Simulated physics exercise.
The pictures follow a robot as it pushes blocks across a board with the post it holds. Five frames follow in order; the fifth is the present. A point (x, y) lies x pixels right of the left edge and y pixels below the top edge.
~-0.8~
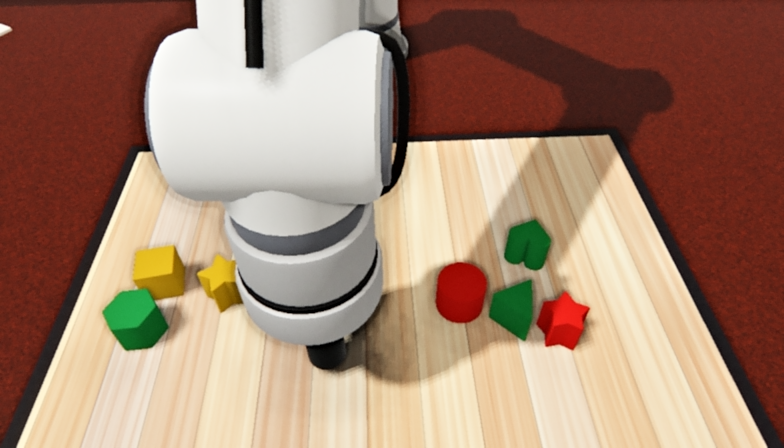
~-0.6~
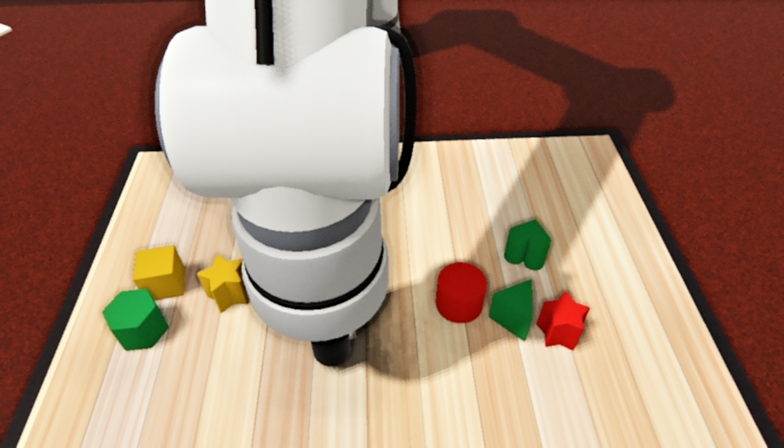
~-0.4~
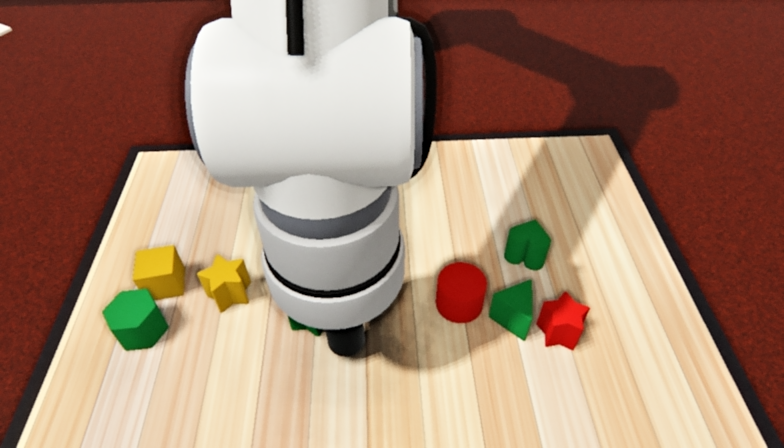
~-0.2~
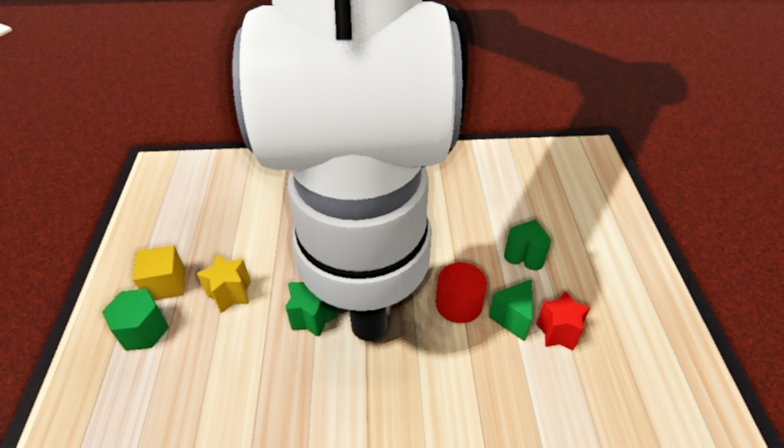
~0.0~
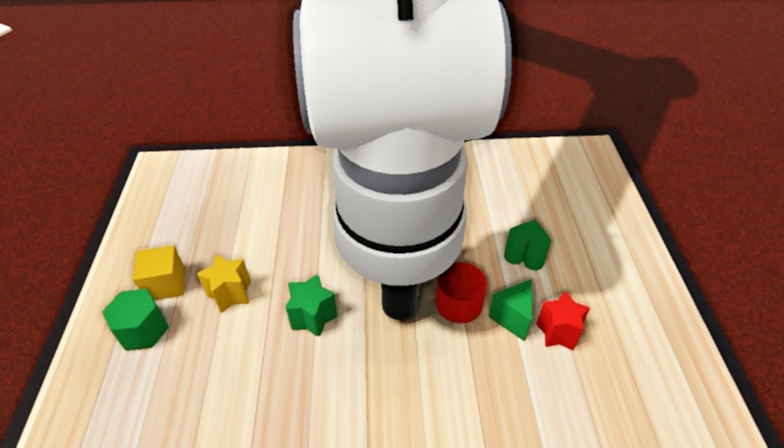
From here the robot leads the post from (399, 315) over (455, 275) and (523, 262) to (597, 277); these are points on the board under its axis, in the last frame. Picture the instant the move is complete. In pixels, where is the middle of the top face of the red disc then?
It will likely be found at (497, 275).
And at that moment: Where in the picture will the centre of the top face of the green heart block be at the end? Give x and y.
Somewhere near (606, 224).
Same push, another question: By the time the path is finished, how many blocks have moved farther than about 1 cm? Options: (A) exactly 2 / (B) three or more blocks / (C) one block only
A: Exactly 2.
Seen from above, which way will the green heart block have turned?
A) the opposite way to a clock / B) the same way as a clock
Answer: A.
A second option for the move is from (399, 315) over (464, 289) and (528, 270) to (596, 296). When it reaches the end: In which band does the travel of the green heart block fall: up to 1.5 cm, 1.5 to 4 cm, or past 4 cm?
Displaced 1.5 to 4 cm.
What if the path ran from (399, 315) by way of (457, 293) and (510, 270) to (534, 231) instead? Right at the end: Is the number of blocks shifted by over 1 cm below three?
No.
What follows on the original path. One third of the way, post at (457, 265); red disc at (489, 276); green triangle at (521, 299).
Two thirds of the way, post at (527, 252); red disc at (497, 275); green triangle at (523, 302), turned 15° anticlockwise; green heart block at (564, 229).
At the end, post at (602, 267); red disc at (497, 275); green triangle at (523, 302), turned 15° anticlockwise; green heart block at (606, 224), turned 85° anticlockwise; red star-shaped block still.
